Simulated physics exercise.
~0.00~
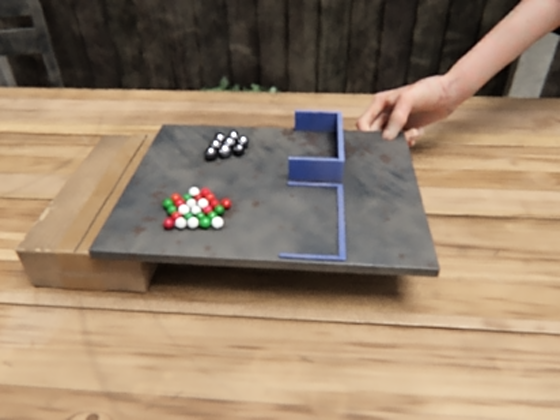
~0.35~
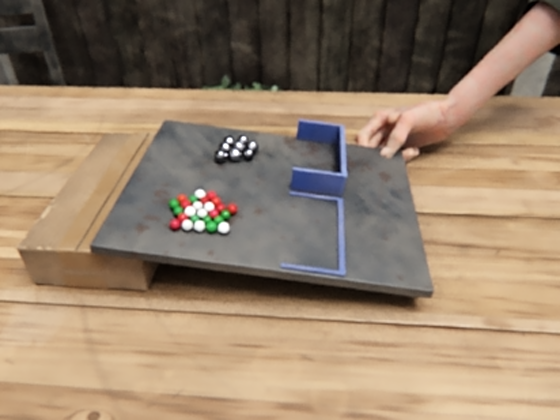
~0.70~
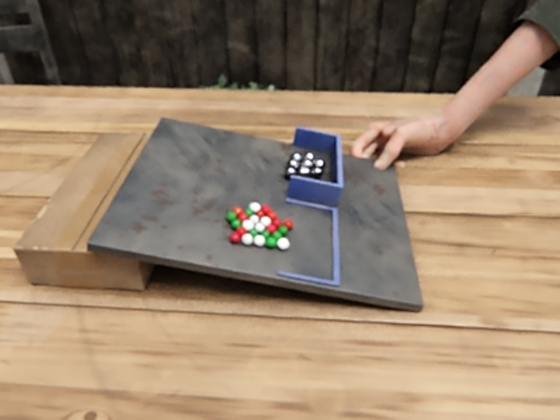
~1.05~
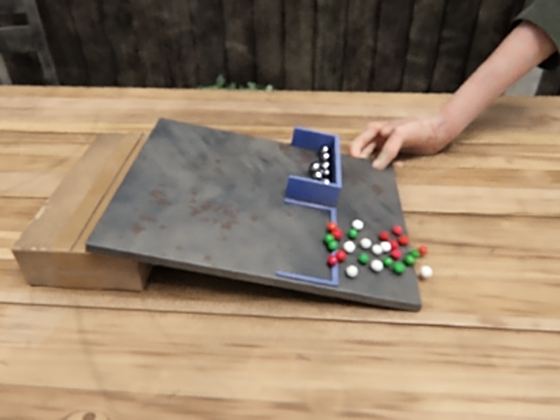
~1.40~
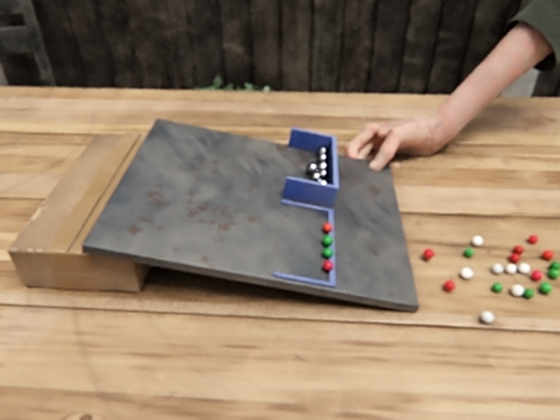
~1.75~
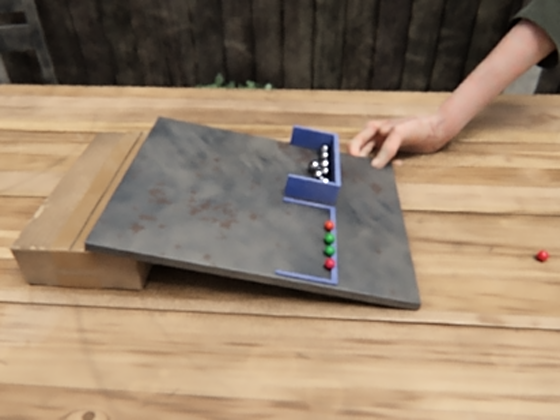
A hand lowers the right end of a dark board propped on a wooden block, and two clusters of small balls slide right; the black and white ones stay behind their blue fence, while most red, green and white ones pass over theirs and scatter off across the table, leaving a few behind.
